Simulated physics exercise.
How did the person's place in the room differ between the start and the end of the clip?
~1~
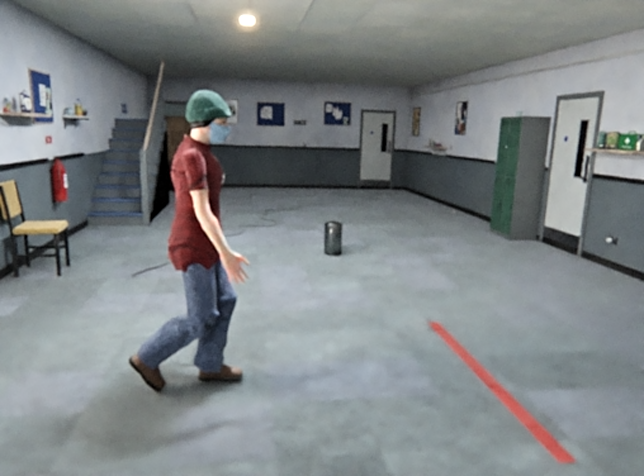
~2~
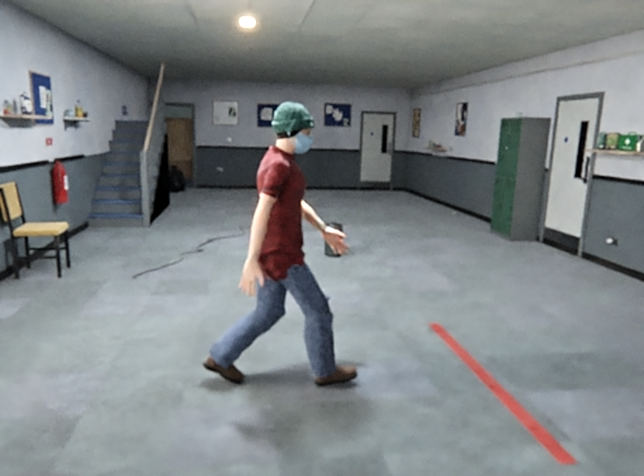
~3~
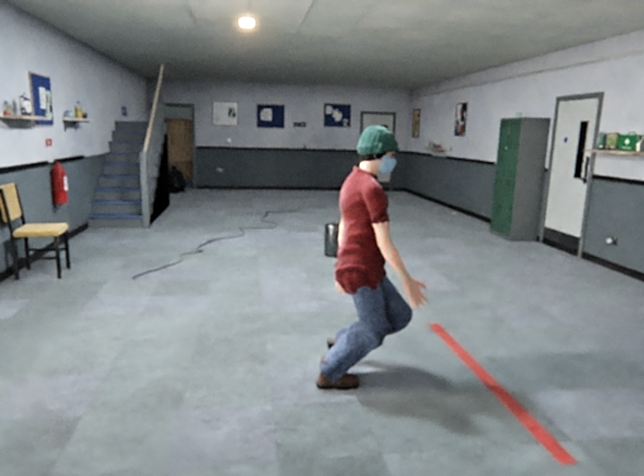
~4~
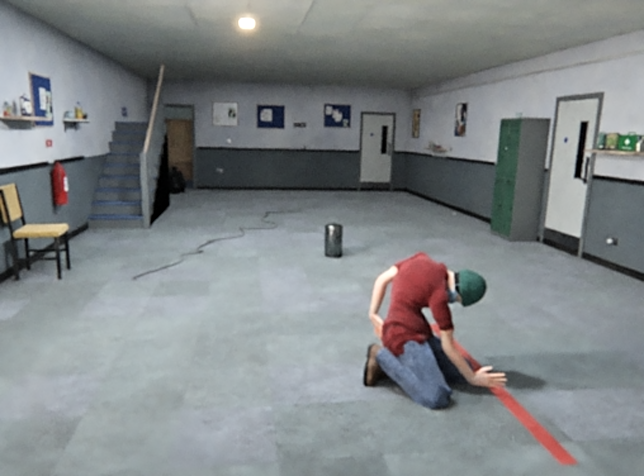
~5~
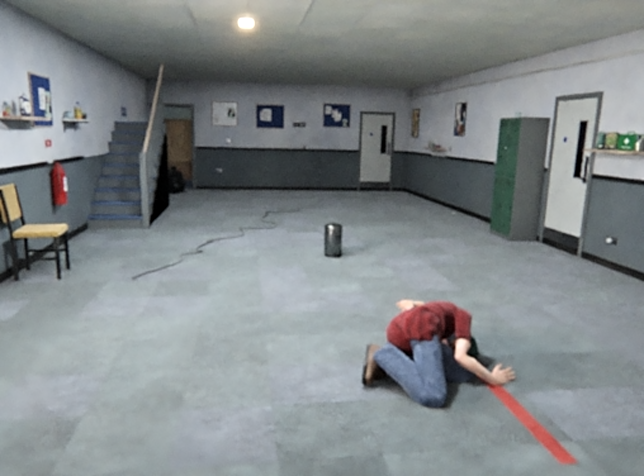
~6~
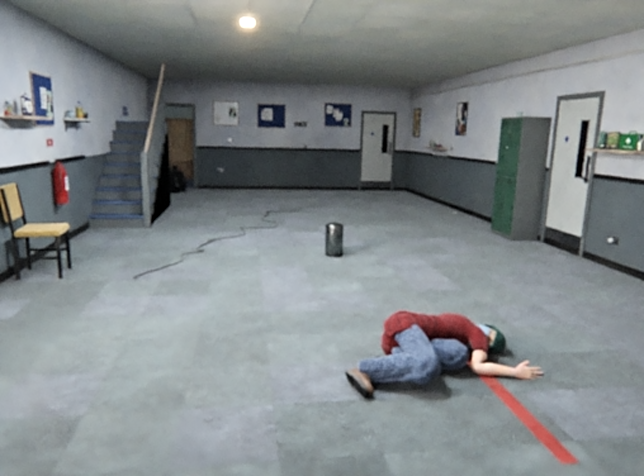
At the start the person was on the left side of the room, well away from the red tape. By the end they were farther right and lower in view, down on the floor at the tape.
A person in a green cap, face mask and red shirt walked right across a large room towards a strip of red tape, then sank to the knees, folded forward and ended up lying with their head across the tape and hips short of it.
